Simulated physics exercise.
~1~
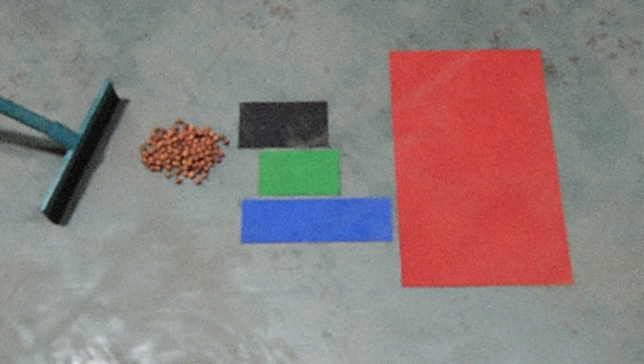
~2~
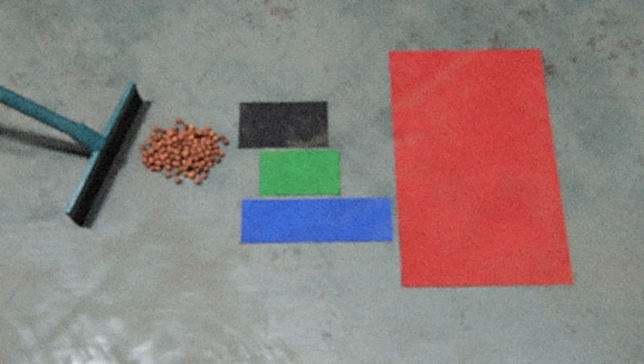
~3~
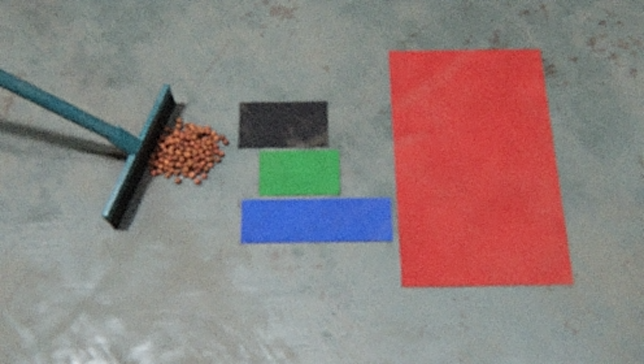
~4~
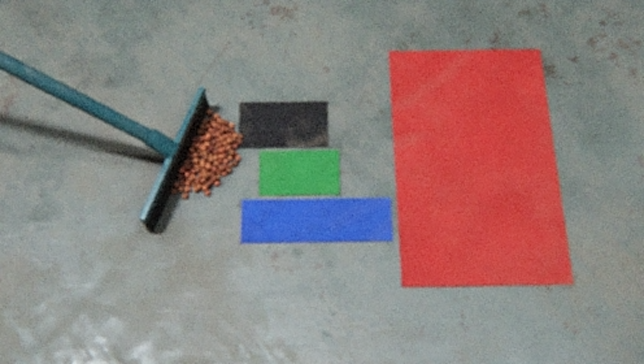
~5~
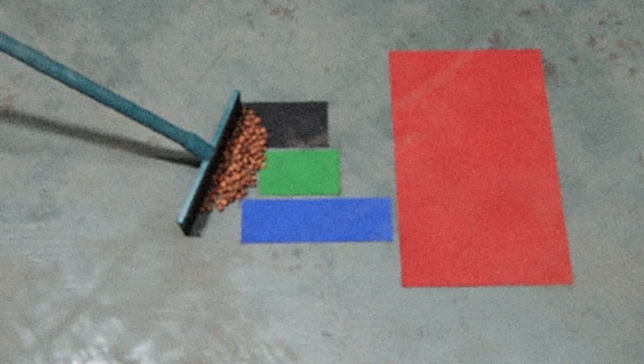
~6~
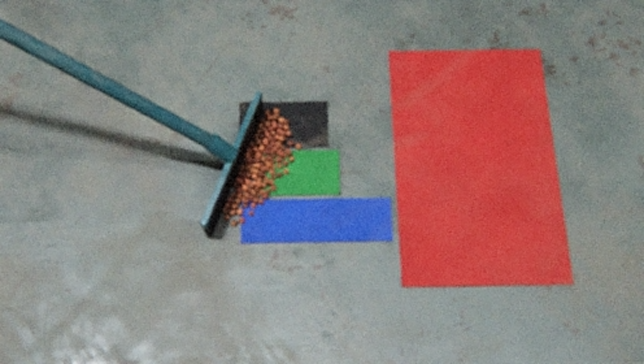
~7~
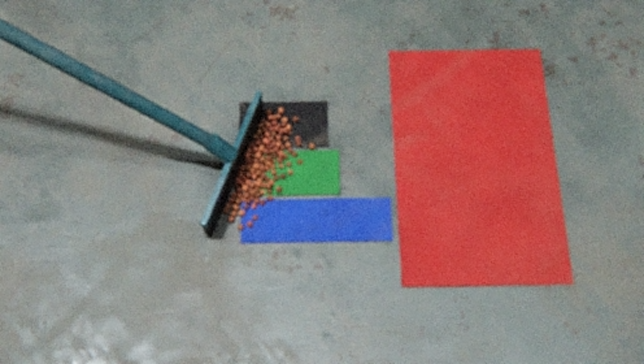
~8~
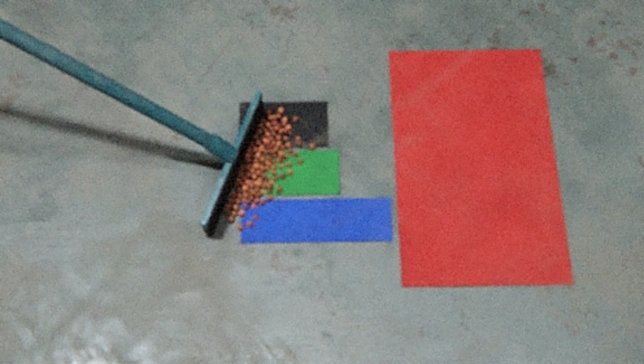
A teal squeegee slid right across a grey floor, pushing a pile of small reddish-brown pellets onto the black and green mats and just onto the blue one, then stopped, with many pellets still off the mats and the red mat empty.
